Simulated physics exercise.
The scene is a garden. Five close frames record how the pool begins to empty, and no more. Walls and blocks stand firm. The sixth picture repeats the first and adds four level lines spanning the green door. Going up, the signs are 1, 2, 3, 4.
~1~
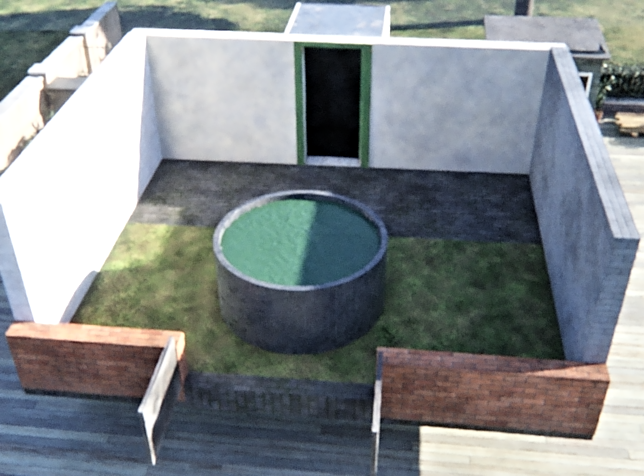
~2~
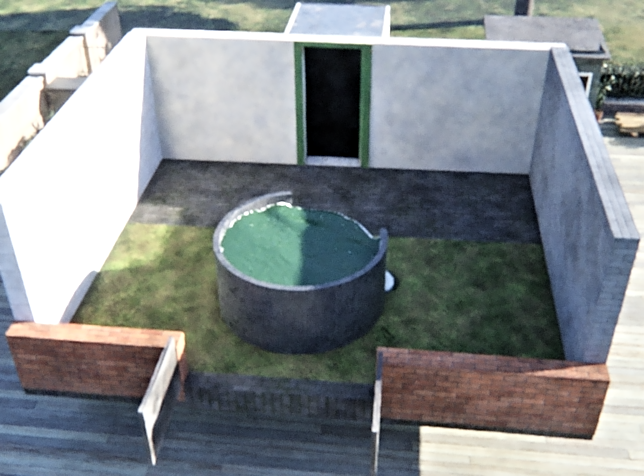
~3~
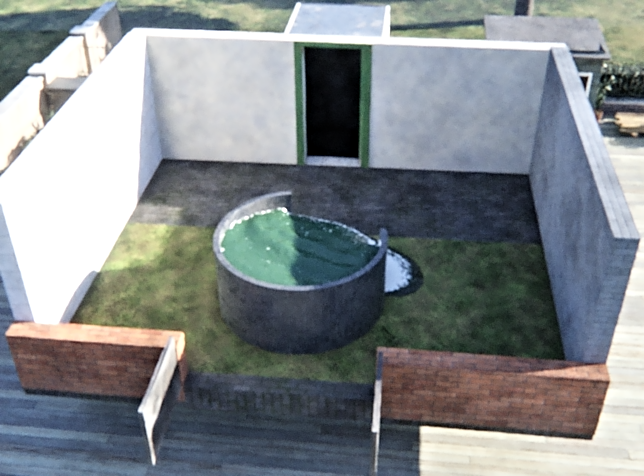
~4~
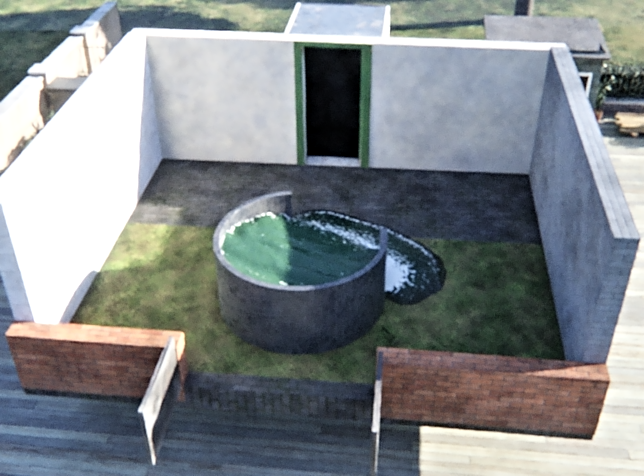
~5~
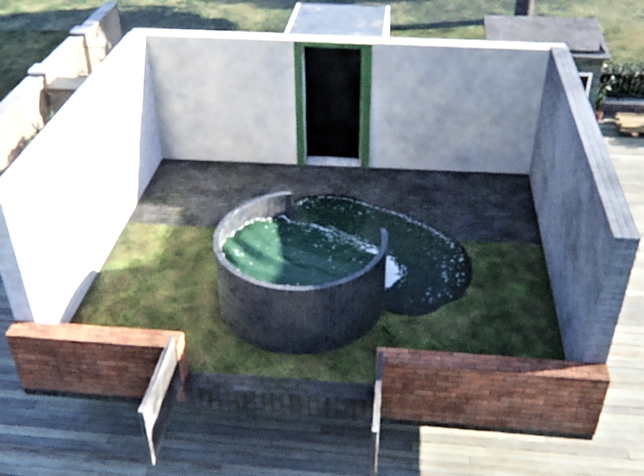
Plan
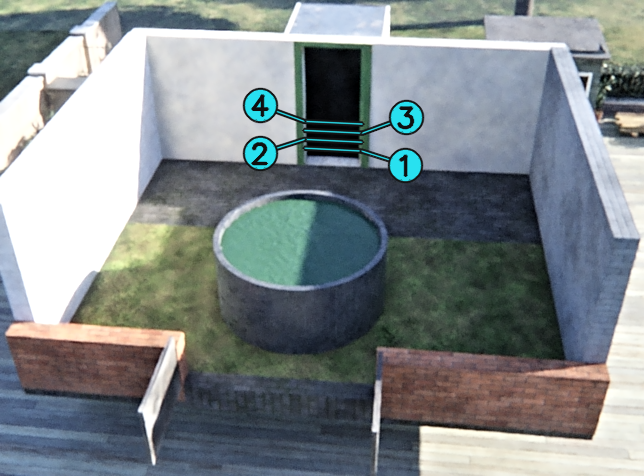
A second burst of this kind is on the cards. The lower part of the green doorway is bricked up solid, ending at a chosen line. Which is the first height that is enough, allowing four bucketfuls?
Go for 1.
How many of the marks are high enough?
All four.
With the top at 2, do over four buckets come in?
No, that is safe.
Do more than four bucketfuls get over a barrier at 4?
No, not at all.
On the marked copy, 1 at (333, 149); 2 at (333, 140); 3 at (333, 131); 4 at (333, 122); from the bottom up 1, 2, 3, 4.
For height 1, a bucket or two gets in.
For height 2, nothing gets over.
For height 3, nothing gets over.
For height 4, nothing gets over.
